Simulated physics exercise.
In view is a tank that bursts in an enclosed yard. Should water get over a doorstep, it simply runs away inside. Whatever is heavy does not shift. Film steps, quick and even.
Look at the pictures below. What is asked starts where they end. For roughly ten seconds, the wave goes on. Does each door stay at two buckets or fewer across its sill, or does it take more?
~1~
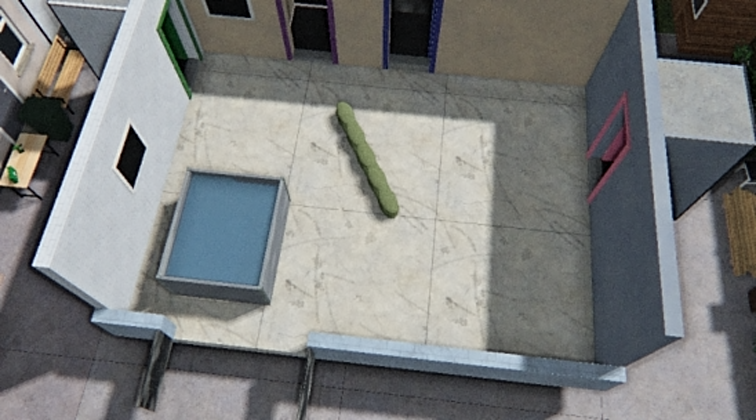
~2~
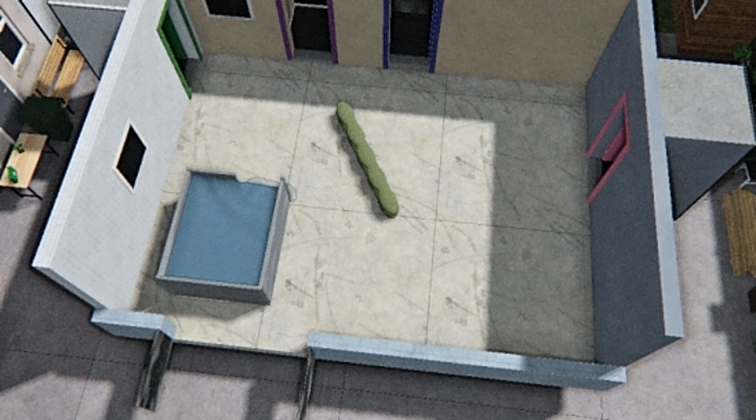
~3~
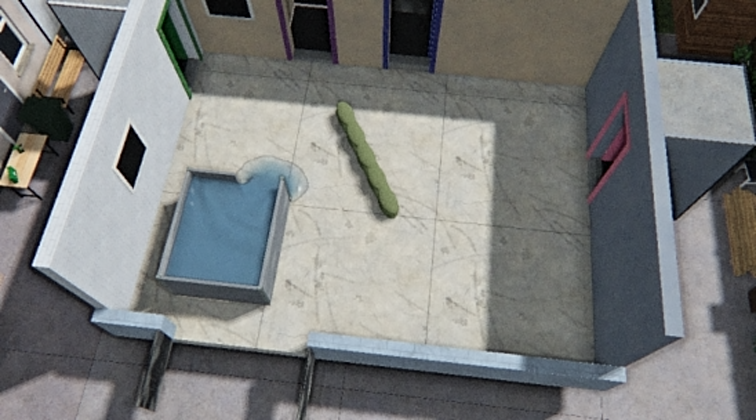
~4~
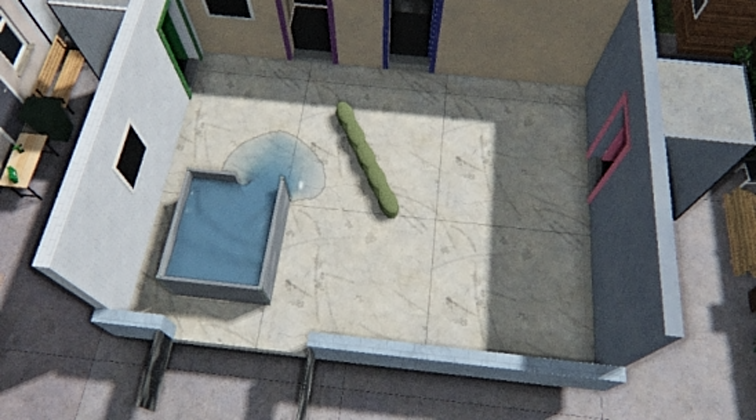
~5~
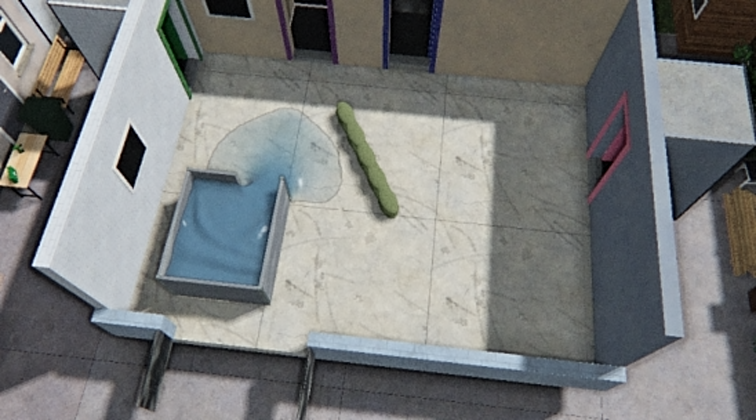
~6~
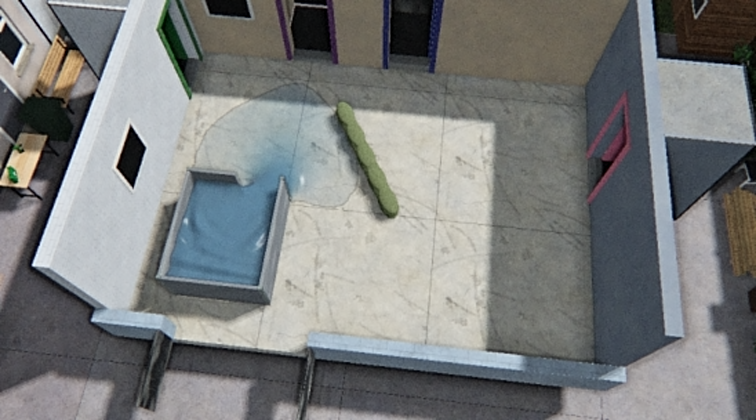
Outcome: Green door: Too much water. Pink door: Little enough water. Purple door: Too much water. Blue door: Little enough water.
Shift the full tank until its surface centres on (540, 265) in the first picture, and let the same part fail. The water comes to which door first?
That is the door marked pink.
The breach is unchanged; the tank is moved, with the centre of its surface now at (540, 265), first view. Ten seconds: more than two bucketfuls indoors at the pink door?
As I read it, the pink door tops the threshold.
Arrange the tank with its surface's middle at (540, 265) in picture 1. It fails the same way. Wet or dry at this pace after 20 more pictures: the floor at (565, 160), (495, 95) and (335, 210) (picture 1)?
Going through the three spots in turn: Gets wet, gets wet, stays untouched.
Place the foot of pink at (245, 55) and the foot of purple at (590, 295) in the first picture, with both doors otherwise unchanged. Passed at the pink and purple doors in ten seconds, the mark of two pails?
Pink door: Exceeds the limit. Purple door: Falls short.
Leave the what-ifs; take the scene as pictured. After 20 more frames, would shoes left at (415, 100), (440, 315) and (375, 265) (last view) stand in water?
Result, in that order: Wetted / not wetted / wetted.
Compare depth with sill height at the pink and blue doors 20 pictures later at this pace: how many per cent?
In order: Roughly 0 and 20 in a hundred.
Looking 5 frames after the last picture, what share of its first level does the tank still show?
I make it 66 per cent.
A moment on, water covers 25 % of the floor; the green door wet at the sill, nothing in, the pink door not reached, the purple door over two buckets in, the blue door not reached.
Next, water covers 30 % of the floor; the green door under two buckets in, the pink door not reached, the purple door far over two buckets in, the blue door wet at the sill, nothing in.
Then, water covers 40 % of the floor; the green door over two buckets in, the pink door not reached, the purple door far over two buckets in, the blue door wet at the sill, nothing in.
Later, water covers 65 % of the floor; the green door over two buckets in, the pink door wet at the sill, nothing in, the purple door far over two buckets in, the blue door wet at the sill, nothing in.
In the end, water covers 85 % of the floor; the green door over two buckets in, the pink door wet at the sill, nothing in, the purple door far over two buckets in, the blue door wet at the sill, nothing in.
